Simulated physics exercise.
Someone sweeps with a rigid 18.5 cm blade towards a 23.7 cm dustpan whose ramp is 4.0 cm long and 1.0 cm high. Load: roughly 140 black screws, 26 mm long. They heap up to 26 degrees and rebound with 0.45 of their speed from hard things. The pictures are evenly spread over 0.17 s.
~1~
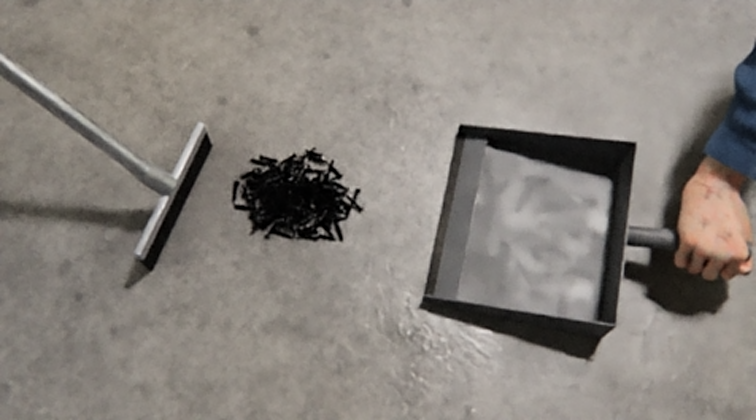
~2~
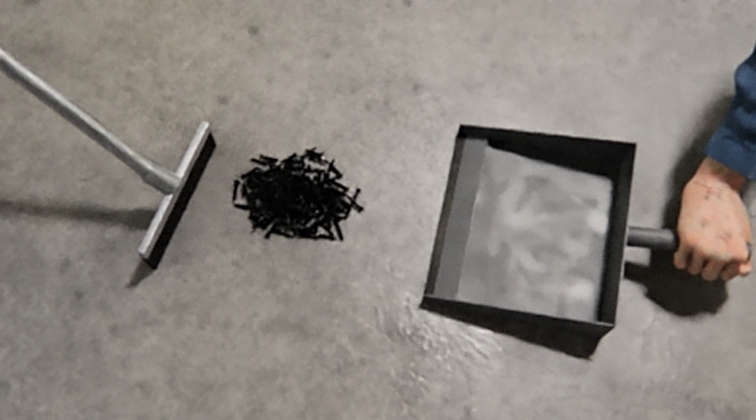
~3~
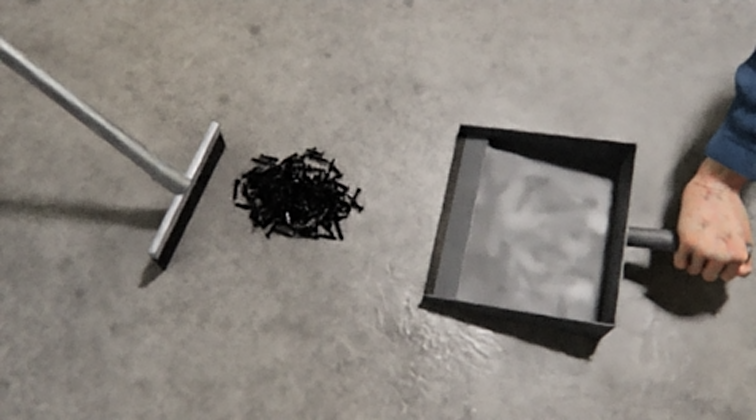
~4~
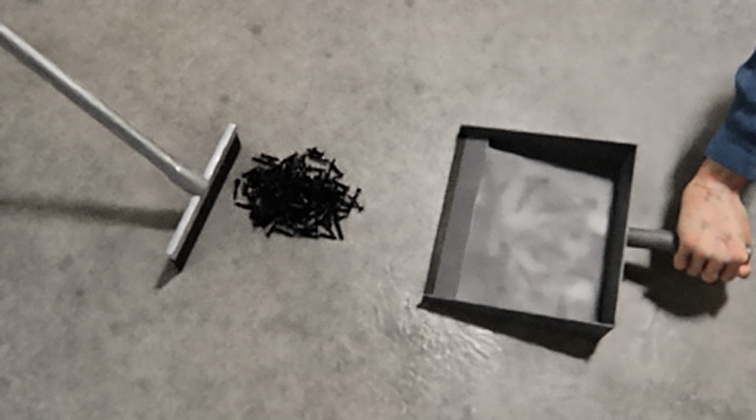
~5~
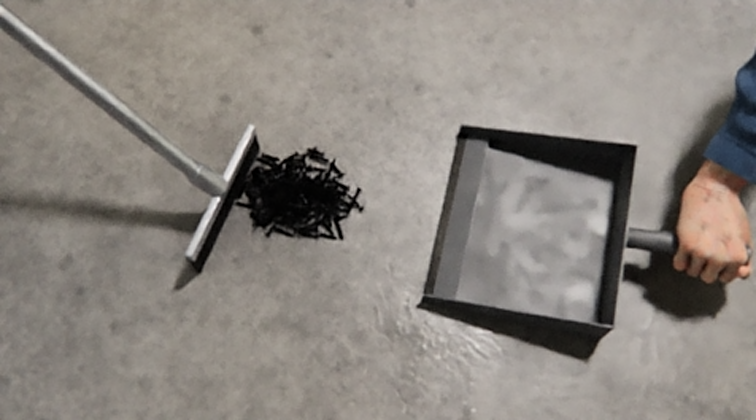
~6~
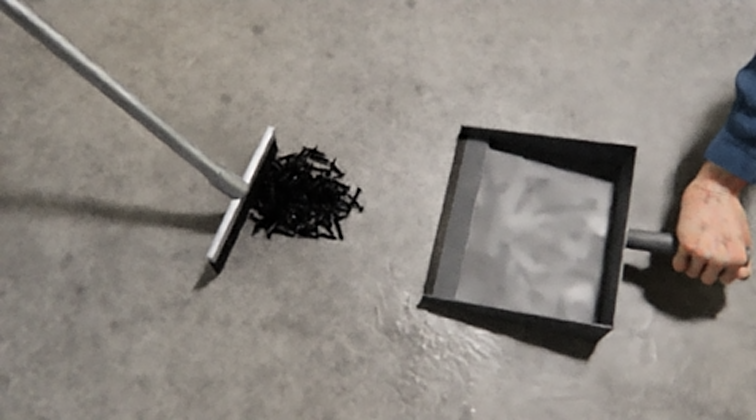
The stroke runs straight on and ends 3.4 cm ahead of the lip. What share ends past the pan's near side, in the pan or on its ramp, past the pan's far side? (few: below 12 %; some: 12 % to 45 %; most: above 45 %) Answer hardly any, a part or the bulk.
Near side hardly any, pan a part, far side hardly any.
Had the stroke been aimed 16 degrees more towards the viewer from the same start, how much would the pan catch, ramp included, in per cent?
In that case some 25 per cent.
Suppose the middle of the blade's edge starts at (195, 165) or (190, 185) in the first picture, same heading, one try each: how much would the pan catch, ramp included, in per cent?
About 20 and 30 per cent.
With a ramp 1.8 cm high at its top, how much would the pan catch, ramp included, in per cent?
In that case some 20 per cent.
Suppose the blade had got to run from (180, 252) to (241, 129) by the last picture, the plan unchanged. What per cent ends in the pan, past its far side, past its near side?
Pan 15, far 0, near 0.
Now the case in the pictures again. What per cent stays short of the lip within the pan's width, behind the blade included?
About 70 per cent.
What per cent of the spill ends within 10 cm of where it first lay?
Some 0 per cent.
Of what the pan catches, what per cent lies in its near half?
Some 70 per cent.
Then, 0.14 s after the last picture, middle of the blade 14 cm from the lip; 0 % over the lip, far side 0 %, near side 0 %.
Then, 0.24 s after the last picture, middle of the blade 7 cm from the lip; 0 % over the lip, far side 0 %, near side 0 %.
Then, 0.47 s after the last picture, middle of the blade 5 cm from the lip; 25 % over the lip, far side 0 %, near side 0 %.
In the end, near side 0 %, pan 25 %, far side 0 %, in front of the lip or behind the blade 70 %.
